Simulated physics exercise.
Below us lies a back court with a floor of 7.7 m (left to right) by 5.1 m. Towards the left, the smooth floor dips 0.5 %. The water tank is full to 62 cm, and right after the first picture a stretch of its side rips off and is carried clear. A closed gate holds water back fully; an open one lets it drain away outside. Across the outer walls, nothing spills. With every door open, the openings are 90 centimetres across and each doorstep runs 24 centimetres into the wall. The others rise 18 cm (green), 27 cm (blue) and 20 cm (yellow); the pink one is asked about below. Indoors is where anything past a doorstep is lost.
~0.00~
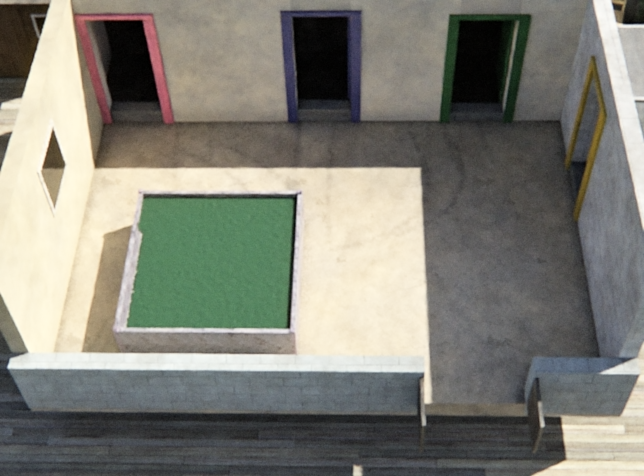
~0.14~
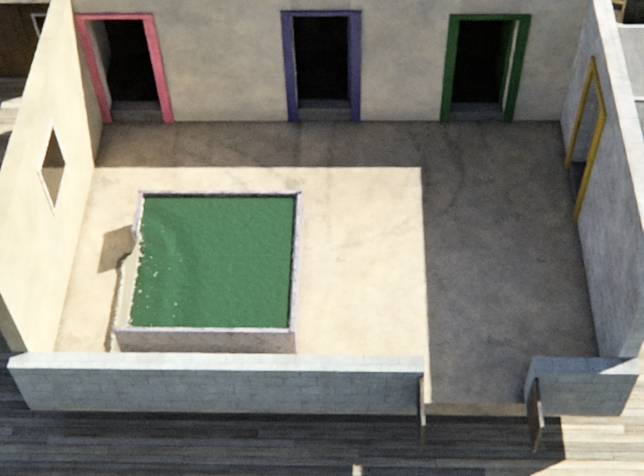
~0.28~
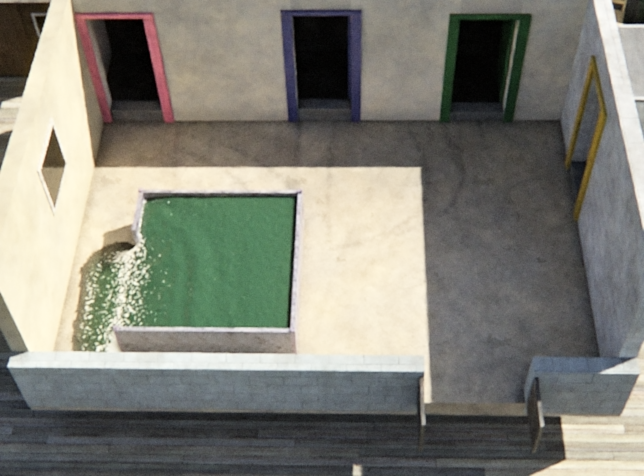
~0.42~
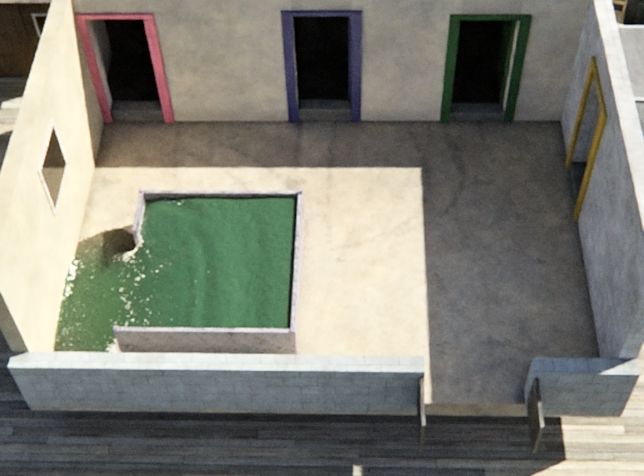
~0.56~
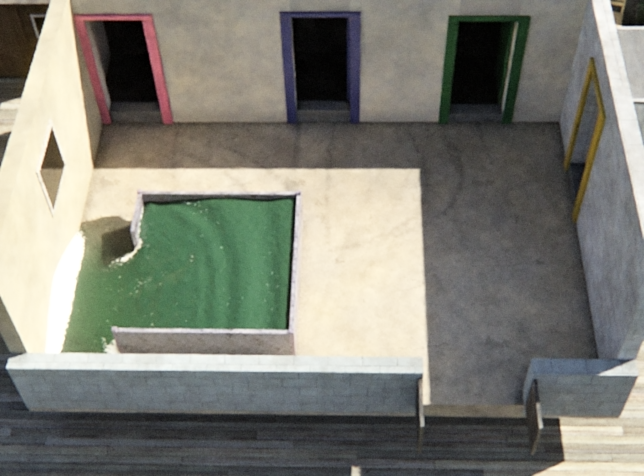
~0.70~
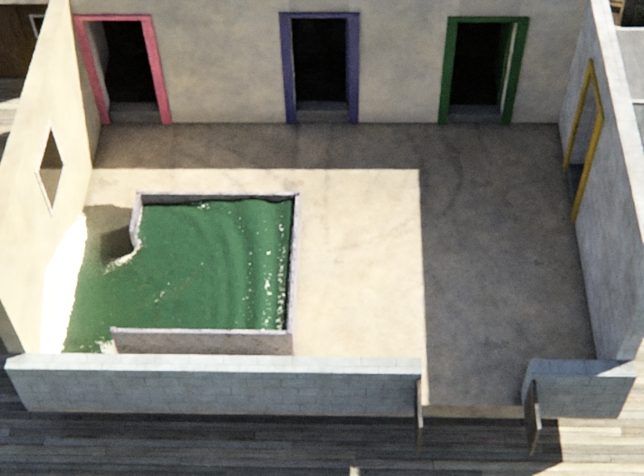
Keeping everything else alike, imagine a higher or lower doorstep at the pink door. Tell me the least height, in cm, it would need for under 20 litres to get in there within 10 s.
You would need roughly 26 cm.
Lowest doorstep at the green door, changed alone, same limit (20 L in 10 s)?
Green door - some 7.5 centimetres.
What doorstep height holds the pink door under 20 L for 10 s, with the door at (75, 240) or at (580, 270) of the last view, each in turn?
In turn: About 26 cm, about 7.0 cm.
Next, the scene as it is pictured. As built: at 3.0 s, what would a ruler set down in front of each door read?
In cm - green: 0, pink: 29, blue: 4, yellow: 0.
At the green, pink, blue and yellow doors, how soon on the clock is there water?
Arrival times - green: 4.0 s; pink: 1.6 s; blue: 2.8 s; yellow: 4.5 s.
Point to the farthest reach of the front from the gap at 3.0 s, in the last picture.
Around pixel (553, 390).
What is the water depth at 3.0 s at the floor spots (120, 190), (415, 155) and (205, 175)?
First 10, then 0, then 2 cm.
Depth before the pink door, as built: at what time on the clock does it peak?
I'd guess close to 3.2 seconds.
After 1.4 s water covers 15 % of the floor, deepest (68 cm) near (44, 385); it has not reached the pink door.
After 3.0 s water covers 40 % of the floor, deepest (38 cm) near (44, 385); 29 cm at the pink door, 4 litres in over its 24 cm doorstep.
After 10.0 s water covers 95 % of the floor, deepest (16 cm) near (593, 391); 14 cm at the pink door, 32 litres in over its 24 cm doorstep.
At the pink door as built, the water arrived by 1.7 s and peaked near 33 cm at 3.2 s.
Run again over the same 10 s with other heights there, 67 litres in over 21 cm, 6 litres over 28.5 cm. The limit of 20 litres is kept from about 26 cm up.
